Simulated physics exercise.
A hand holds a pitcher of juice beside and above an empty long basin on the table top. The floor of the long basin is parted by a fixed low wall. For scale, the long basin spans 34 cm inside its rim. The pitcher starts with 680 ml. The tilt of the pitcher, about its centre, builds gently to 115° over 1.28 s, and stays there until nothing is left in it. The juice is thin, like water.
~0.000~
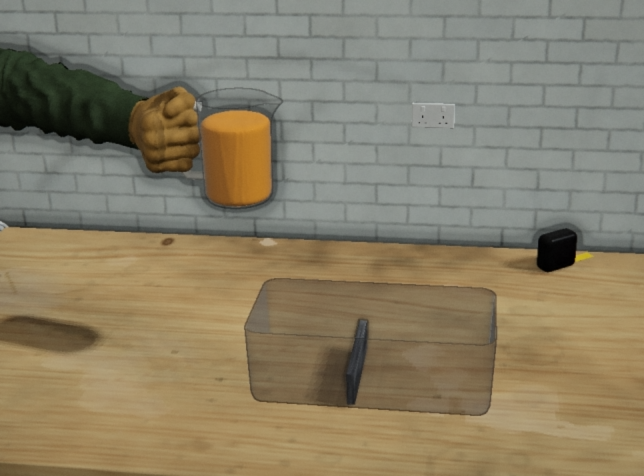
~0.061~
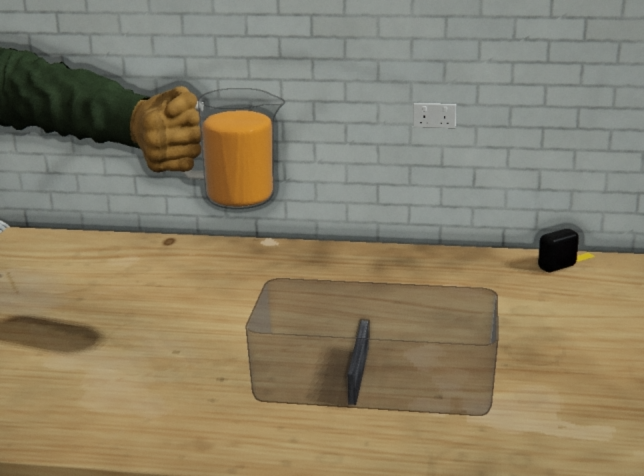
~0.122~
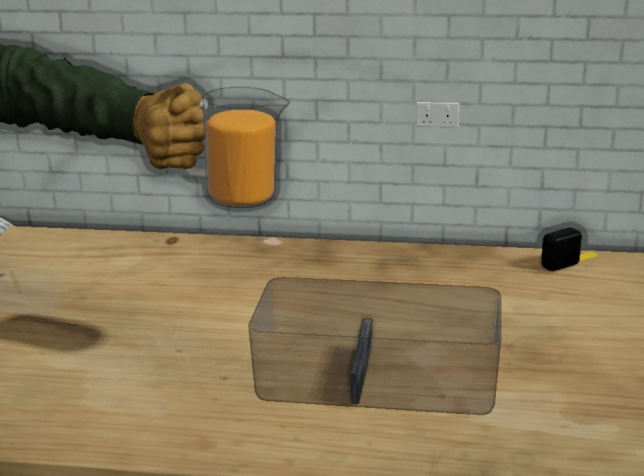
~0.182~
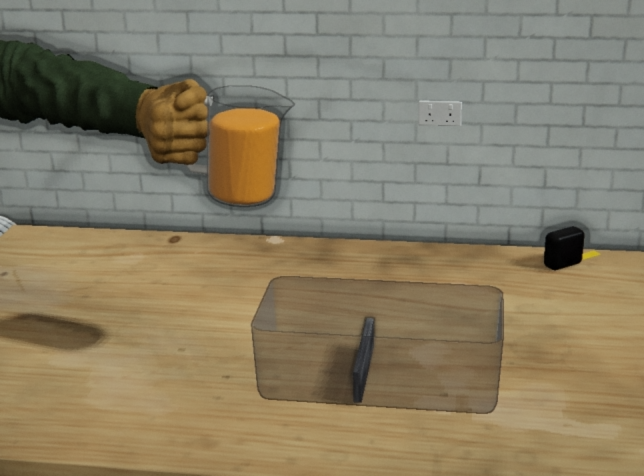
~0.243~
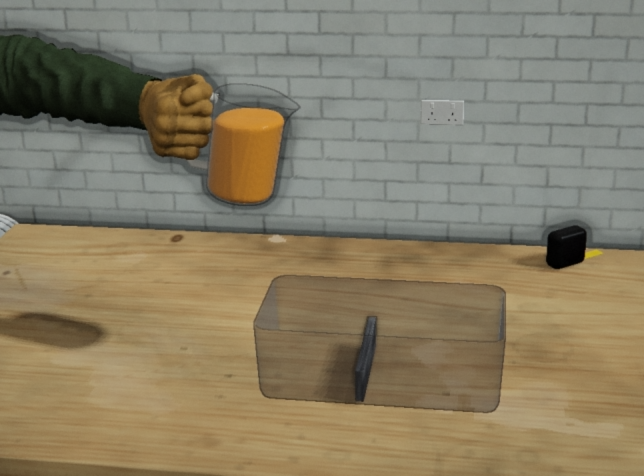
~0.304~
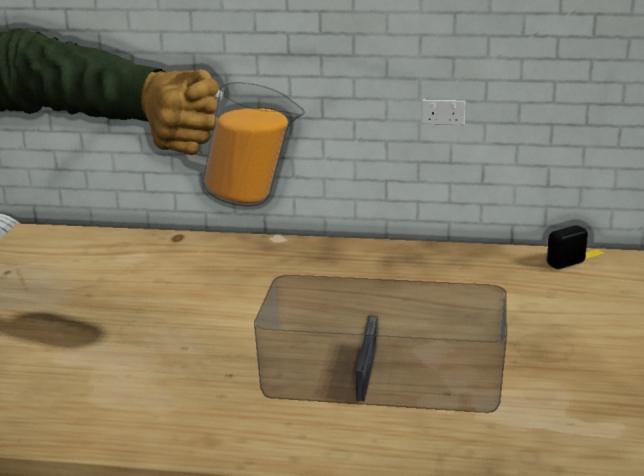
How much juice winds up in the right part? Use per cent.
Roughly 58 per cent is past the wall.
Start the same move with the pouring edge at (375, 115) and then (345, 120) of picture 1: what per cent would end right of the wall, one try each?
First 85, then 90 per cent.
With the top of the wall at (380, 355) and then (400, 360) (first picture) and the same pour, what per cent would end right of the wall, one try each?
In turn about 5 and 15 per cent.
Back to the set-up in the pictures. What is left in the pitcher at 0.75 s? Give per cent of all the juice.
About 86 per cent.
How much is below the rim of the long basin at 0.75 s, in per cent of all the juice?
Some 1 per cent.
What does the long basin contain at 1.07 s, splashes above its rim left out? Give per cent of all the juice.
About 42 per cent.
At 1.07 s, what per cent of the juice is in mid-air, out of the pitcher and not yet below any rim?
About 32 per cent.
After 0.75 s the tilt is 72° and 85 per cent is still to pour, 1 is left of the wall and 0 right of it.
After 1.07 s the tilt is 108° and 26 per cent is still to pour, 5 is left of the wall and 37 right of it.
After 1.41 s the tilt is 115° and 0 per cent is still to pour, 37 is left of the wall and 57 right of it.
After 1.78 s the tilt is 115° and 0 per cent is still to pour, 39 is left of the wall and 57 right of it.
In the end 39 per cent lies left of the wall, 58 right of it and 3 outside.
